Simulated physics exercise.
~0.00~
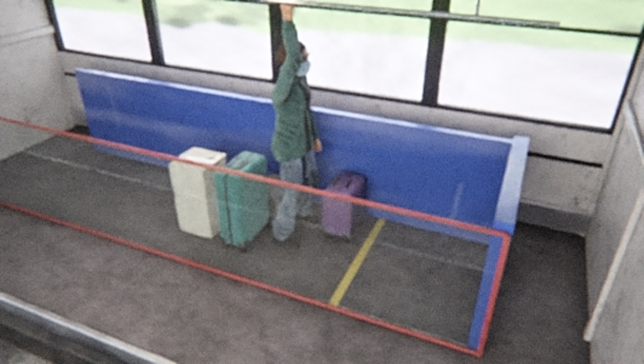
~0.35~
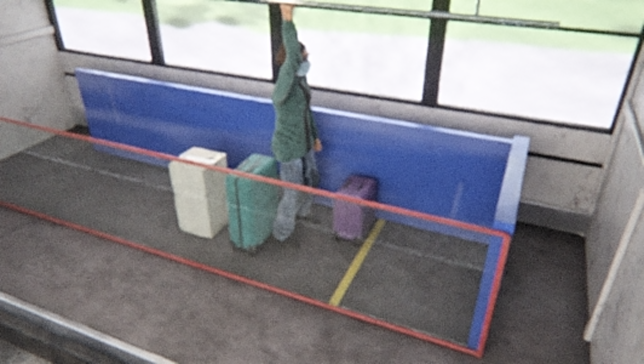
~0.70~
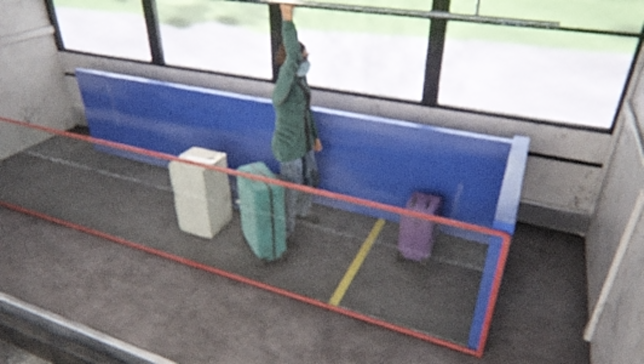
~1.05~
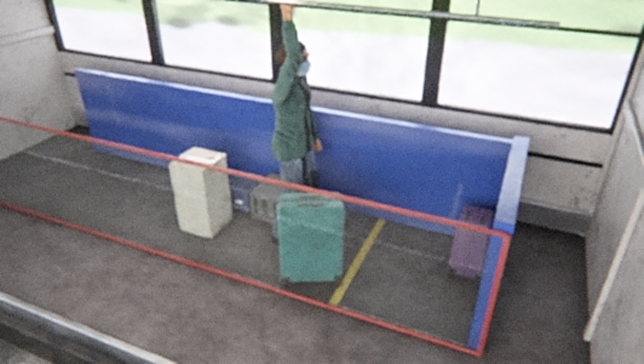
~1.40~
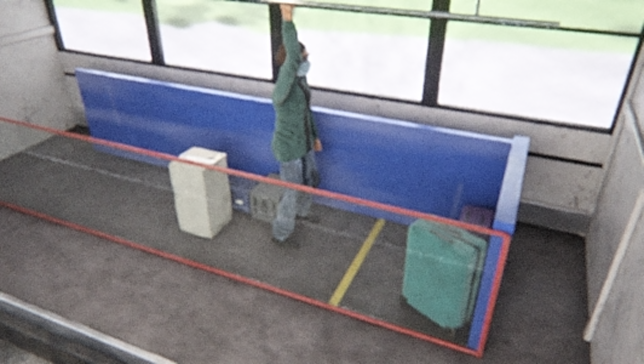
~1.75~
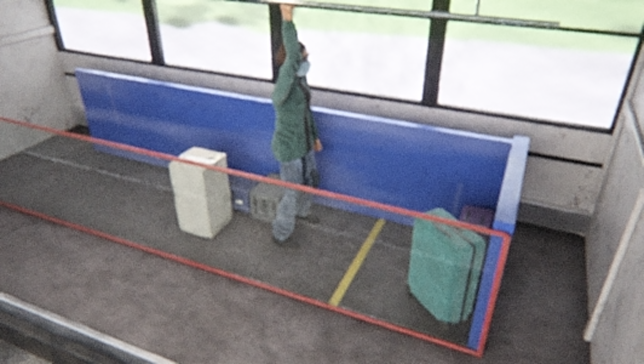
In a bus bay outlined in red, a masked person in a green jacket stands against a low blue wall, one arm raised to hold on, with a pale tall bag and a teal case to the left and a small purple case to the right. The purple case rolls right first, crossing the yellow line toward the far end. The teal case follows, turning as it slides past the person and uncovering a grey crate. It crosses the line too and shifts slightly near the end wall. Both cases finish upright beyond the line, while the pale bag, crate and person stay put.
